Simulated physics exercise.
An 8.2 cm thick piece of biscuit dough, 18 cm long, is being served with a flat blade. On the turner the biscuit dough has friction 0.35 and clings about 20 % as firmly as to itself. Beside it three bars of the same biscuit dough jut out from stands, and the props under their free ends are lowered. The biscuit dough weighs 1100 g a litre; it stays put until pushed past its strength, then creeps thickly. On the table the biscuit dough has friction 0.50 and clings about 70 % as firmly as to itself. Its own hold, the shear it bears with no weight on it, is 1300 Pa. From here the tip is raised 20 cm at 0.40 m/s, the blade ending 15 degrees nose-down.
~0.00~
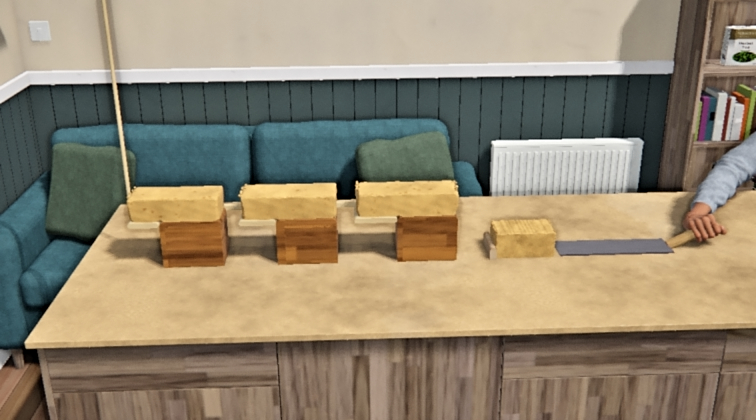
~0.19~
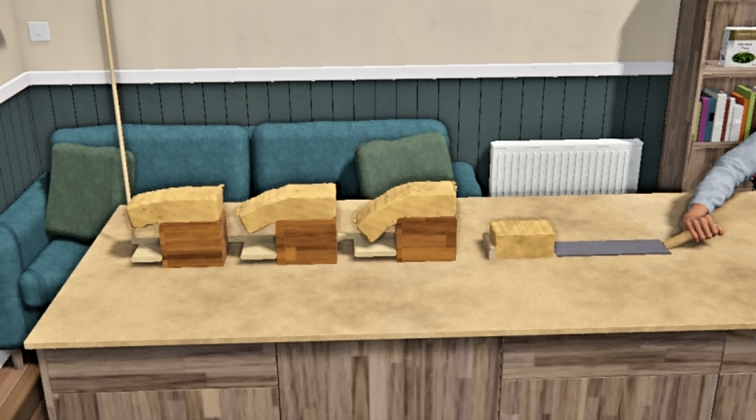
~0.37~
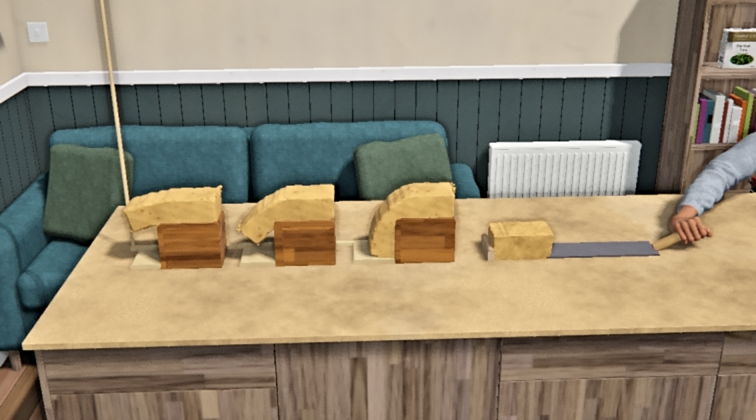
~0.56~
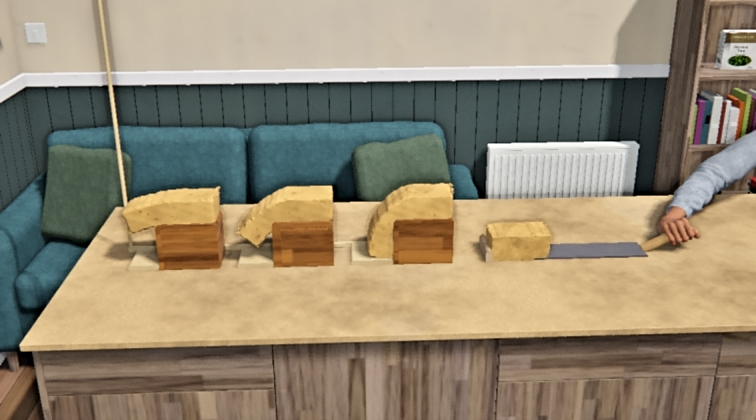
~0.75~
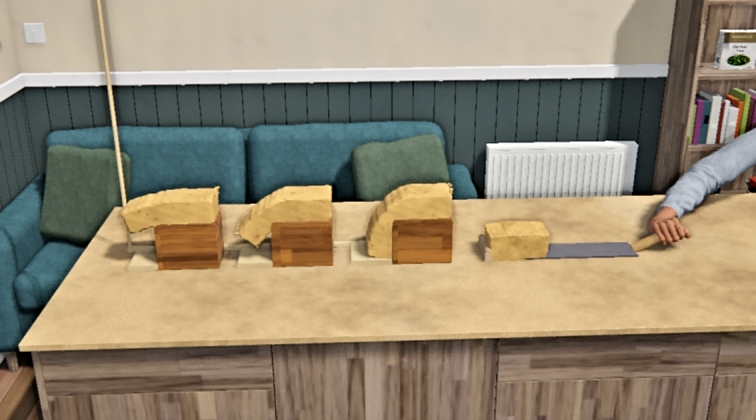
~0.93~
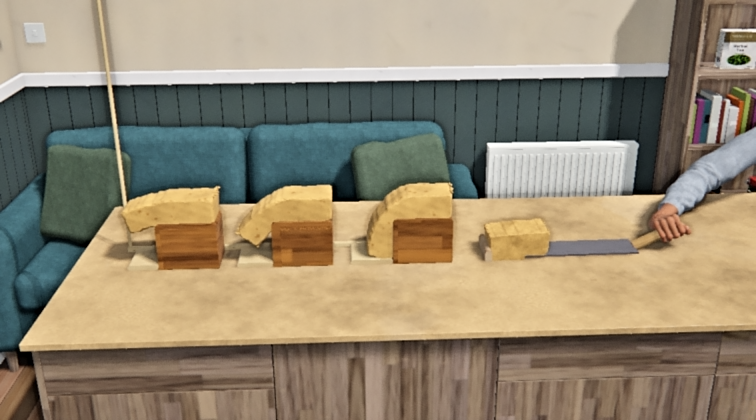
Three pale yellow slabs of dough jut leftward from reddish-brown wooden blocks on a tan tabletop, seen from the front and slightly above, with a teal sofa, green cushions and a white radiator behind. To the right, a hand in a light blue sleeve grips a flat grey blade beside a smaller dough piece. The slabs' free ends sag, the rightmost curving most, while the hand draws the blade slightly leftward.
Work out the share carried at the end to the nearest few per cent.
Close to 23 per cent.
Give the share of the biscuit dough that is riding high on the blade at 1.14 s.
Some 20 per cent.
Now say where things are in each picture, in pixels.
In the first frame, handle end of the blade at (674, 253), not yet moved; highest point of the biscuit dough at (541, 233); the tips have sunk 0, 0, 0 (left to right).
In the second frame, handle end of the blade at (671, 254), moved 6 mm; highest point of the biscuit dough at (541, 234); the tips have sunk 2.1 cm, 4.6 cm, 8.4 cm (left to right).
In the third frame, handle end of the blade at (660, 256), moved 3.7 cm; highest point of the biscuit dough at (547, 234); the tips have sunk 2.5 cm, 7.9 cm, 14 cm (left to right).
In the fourth frame, handle end of the blade at (648, 257), moved 6.8 cm; highest point of the biscuit dough at (531, 235); the tips have sunk 2.7 cm, 8.3 cm, 14 cm (left to right).
In the fifth frame, handle end of the blade at (638, 257), moved 9.4 cm; highest point of the biscuit dough at (528, 235); the tips have sunk 2.8 cm, 8.4 cm, 14 cm (left to right).
In the sixth frame, handle end of the blade at (639, 253), moved 9.5 cm; highest point of the biscuit dough at (543, 233); the tips have sunk 2.8 cm, 8.4 cm, 14 cm (left to right).
By 1.14 s, the tip is 8.6 cm up.
By 1.39 s, the tip is 19 cm up.
By 1.64 s, the tip is 20 cm up and 23 % is riding high on the blade.
By 1.89 s, the tip is 20 cm up and 23 % is riding high on the blade.
By 2.70 s, at the end, the tip is 20 cm up and 23 % is riding high on the blade.
